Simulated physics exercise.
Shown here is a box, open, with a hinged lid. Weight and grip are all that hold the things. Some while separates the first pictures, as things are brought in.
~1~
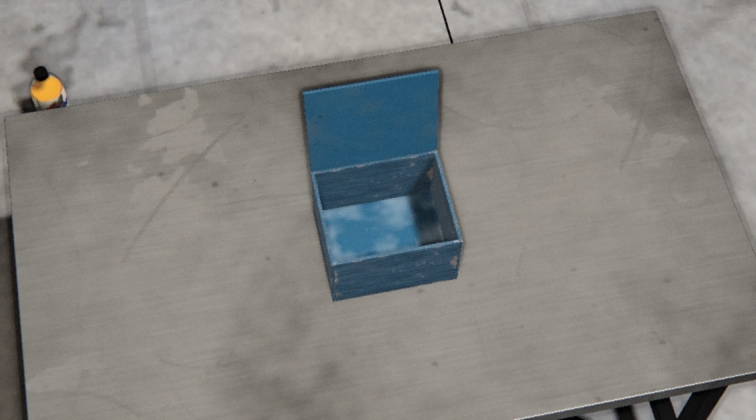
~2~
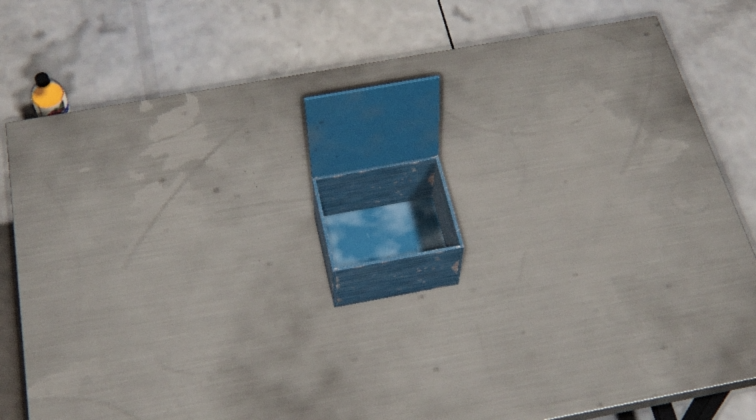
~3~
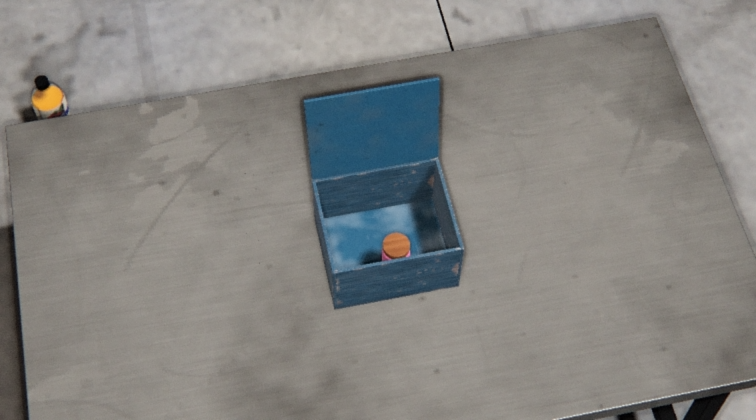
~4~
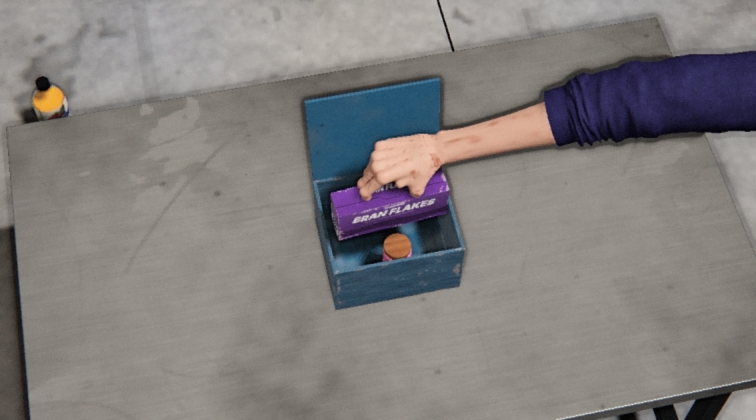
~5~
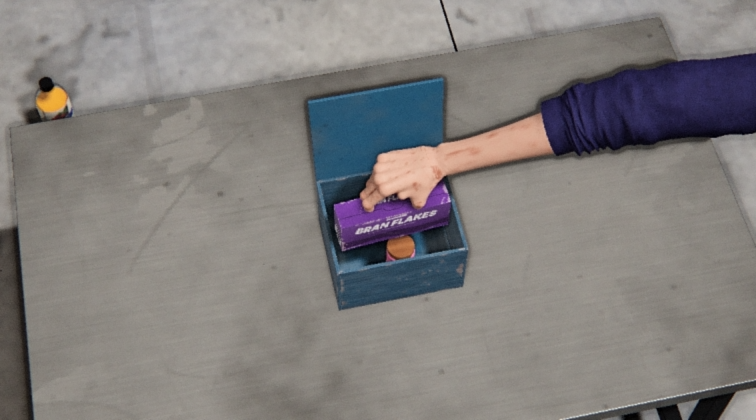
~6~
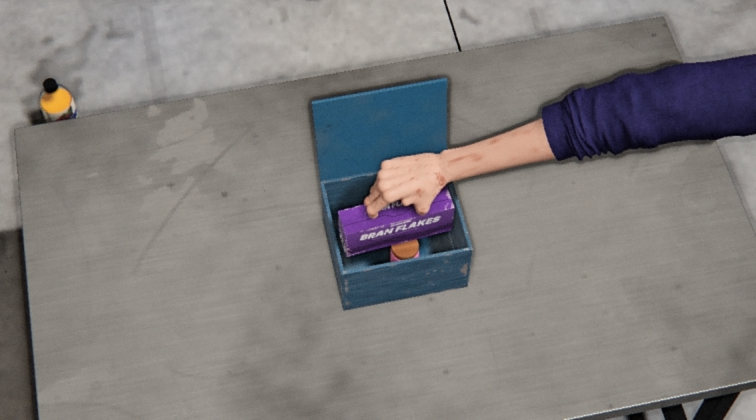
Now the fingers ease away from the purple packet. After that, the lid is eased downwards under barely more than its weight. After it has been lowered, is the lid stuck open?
No.
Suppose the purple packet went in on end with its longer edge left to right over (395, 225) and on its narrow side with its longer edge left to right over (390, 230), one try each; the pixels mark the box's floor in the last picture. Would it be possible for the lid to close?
Try 1: Lid not shut; try 2: Lid shut.
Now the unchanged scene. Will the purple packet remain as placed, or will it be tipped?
Looking at the last picture, it sits at an angle.
Then, 0.50 s past the last view, purple packet on its side near (393, 222).
Then, 1.50 s past the last view, lid 66° above the rim; purple packet on its side near (393, 226).
Then, 2.10 s past the last view, lid 18° above the rim; purple packet on its side near (393, 226).
Finally, lid shut; down or leaning hard in the box, purple packet; pink shaker still in place. Final places as the last picture's camera would see them, purple packet near (393, 226).
